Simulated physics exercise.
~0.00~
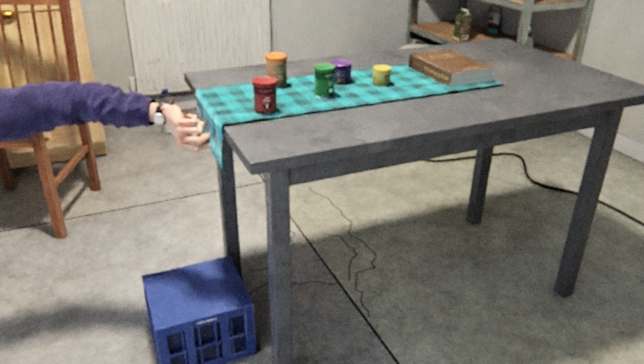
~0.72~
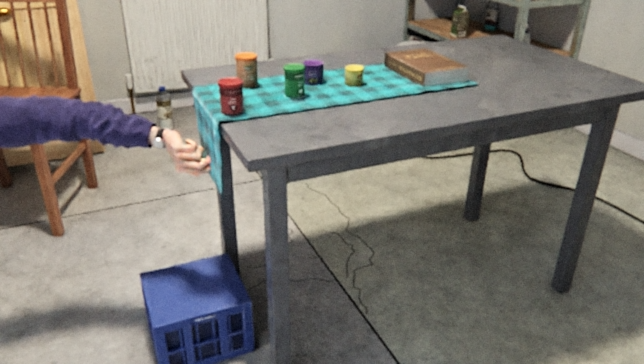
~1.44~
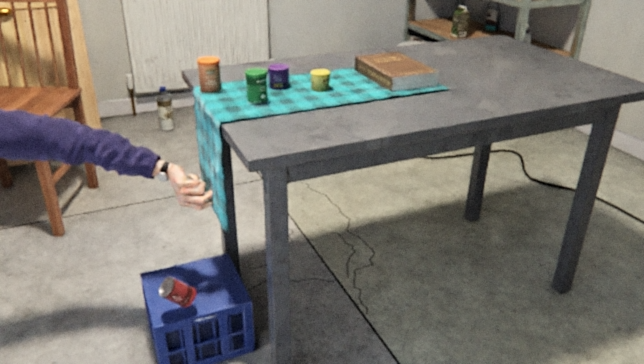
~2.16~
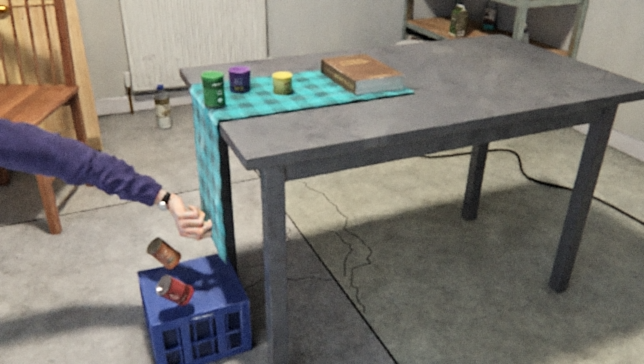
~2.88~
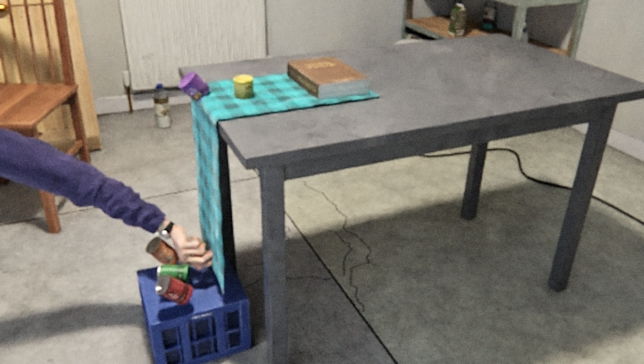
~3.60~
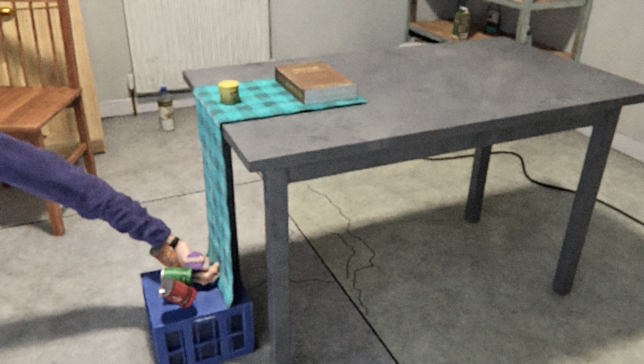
A hand in a purple sleeve, reaching in from the left, pulls the end of a turquoise checked scarf down off a grey table, seen from slightly above by a gently swaying camera. Red, orange, green, purple and yellow containers and a brown book ride leftward on it, above a blue crate on the floor. The red can drops onto the crate first, followed by the orange one. The green can falls next, and the purple pot tips over the edge and follows. Finally the scarf's end reaches the crate, while the yellow pot and book remain on the table.
